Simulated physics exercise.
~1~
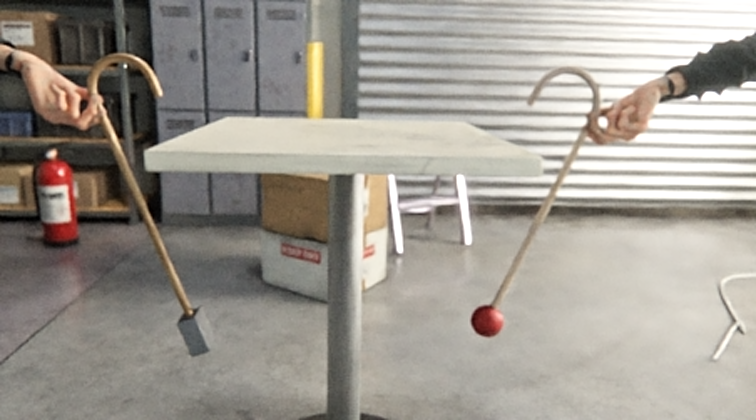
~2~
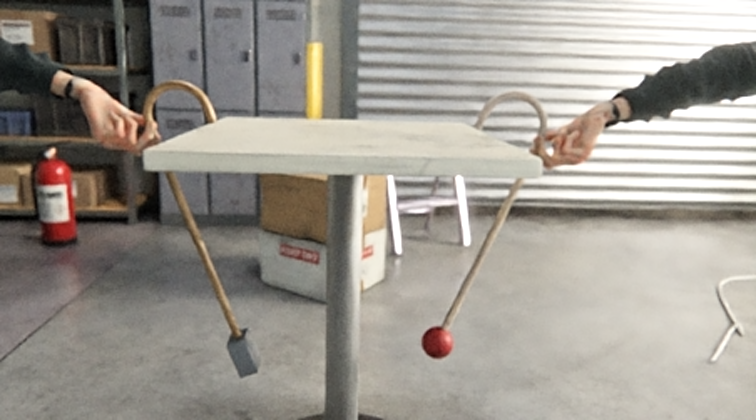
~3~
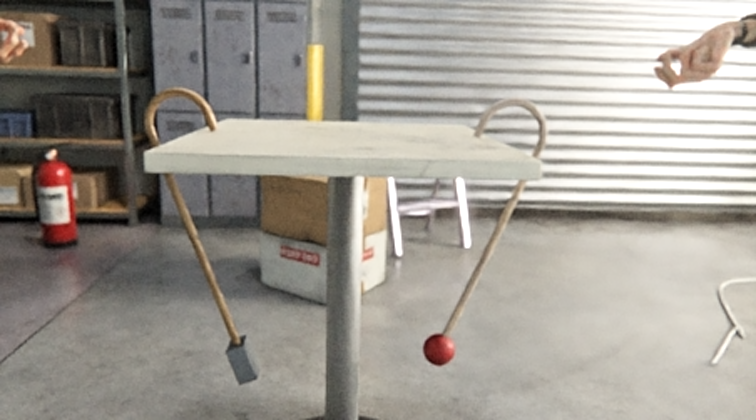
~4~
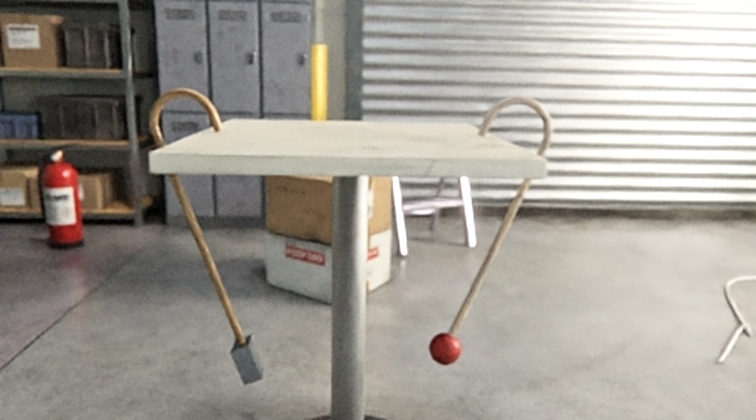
In a storage room, two hands hooking curved handles with a grey block and red ball over opposite table edges, leaving them hanging.
